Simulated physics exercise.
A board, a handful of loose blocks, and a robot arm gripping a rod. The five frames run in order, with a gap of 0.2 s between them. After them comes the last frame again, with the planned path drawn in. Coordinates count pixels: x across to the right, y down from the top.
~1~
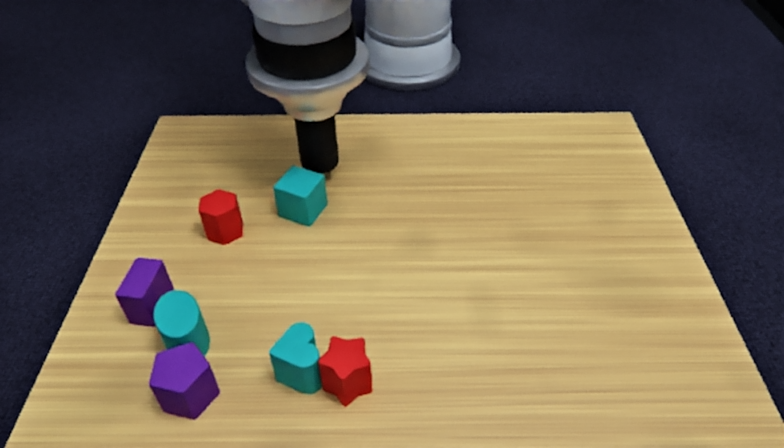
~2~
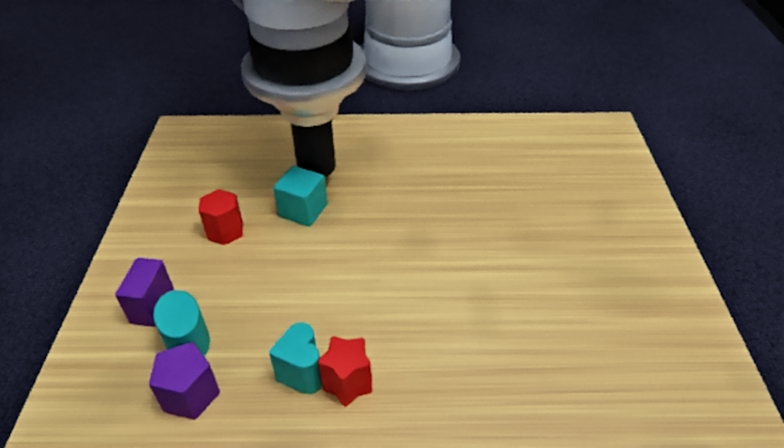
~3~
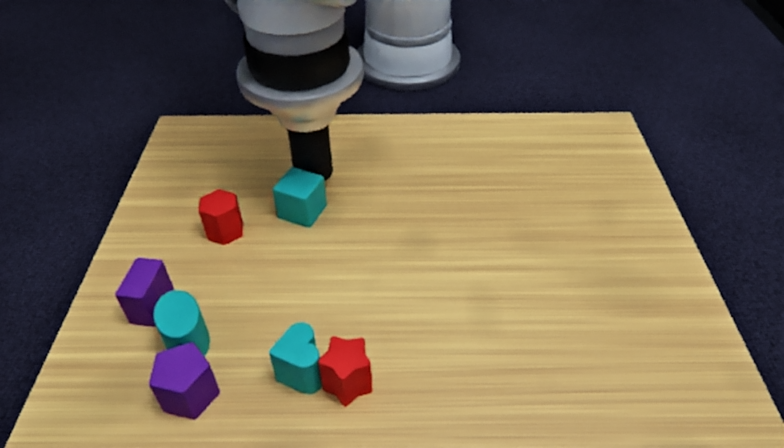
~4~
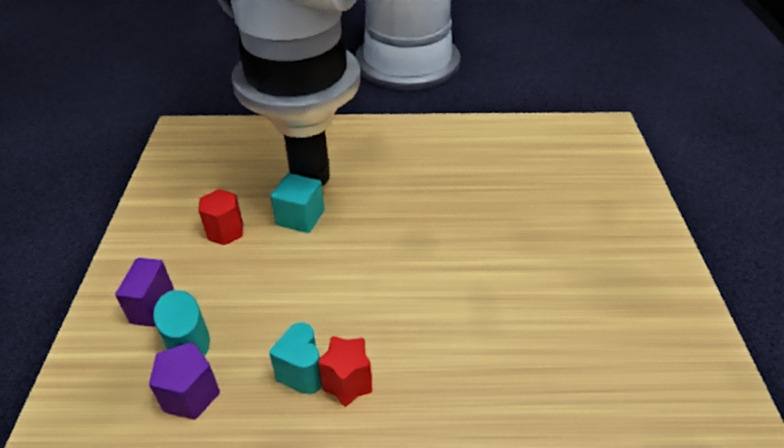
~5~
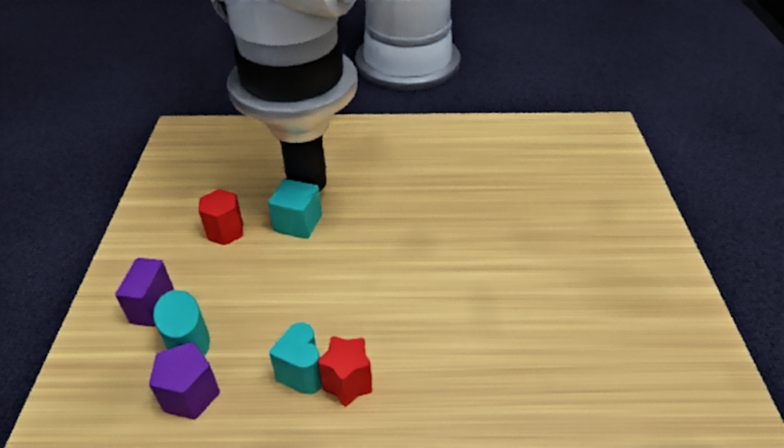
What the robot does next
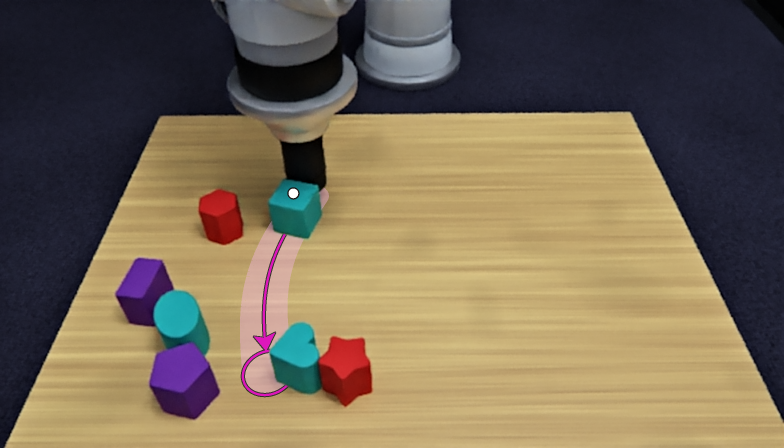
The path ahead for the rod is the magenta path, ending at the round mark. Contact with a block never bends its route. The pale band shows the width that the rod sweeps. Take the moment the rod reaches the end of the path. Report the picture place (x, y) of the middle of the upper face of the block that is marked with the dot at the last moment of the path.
I'd say the block that is marked with the dot ends with its top centre at (232, 387).
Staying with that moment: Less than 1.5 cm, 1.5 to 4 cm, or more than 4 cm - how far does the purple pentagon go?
Travel: Within 1.5 cm.
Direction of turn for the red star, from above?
From above, the turn goes anticlockwise.
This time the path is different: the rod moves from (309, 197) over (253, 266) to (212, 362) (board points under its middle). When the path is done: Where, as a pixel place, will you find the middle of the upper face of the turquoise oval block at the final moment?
It will end up at (153, 330).
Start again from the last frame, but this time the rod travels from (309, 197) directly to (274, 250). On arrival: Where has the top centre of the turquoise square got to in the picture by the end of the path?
The middle of its top is at (267, 253).
Path on the board, from (309, 197) over (280, 244) and (264, 303) to (269, 372); the dot is on the turquoise square.
On the path given first. One third of the way, rod at (277, 231); turquoise square at (269, 246), turned 30° anticlockwise.
Two thirds of the way, rod at (261, 289); turquoise square at (249, 311), turned 20° anticlockwise.
At the end, rod at (265, 359); purple pentagon in place; turquoise square at (232, 387); turquoise heart at (303, 358), turned 15° anticlockwise; red star at (351, 358), turned 20° anticlockwise.
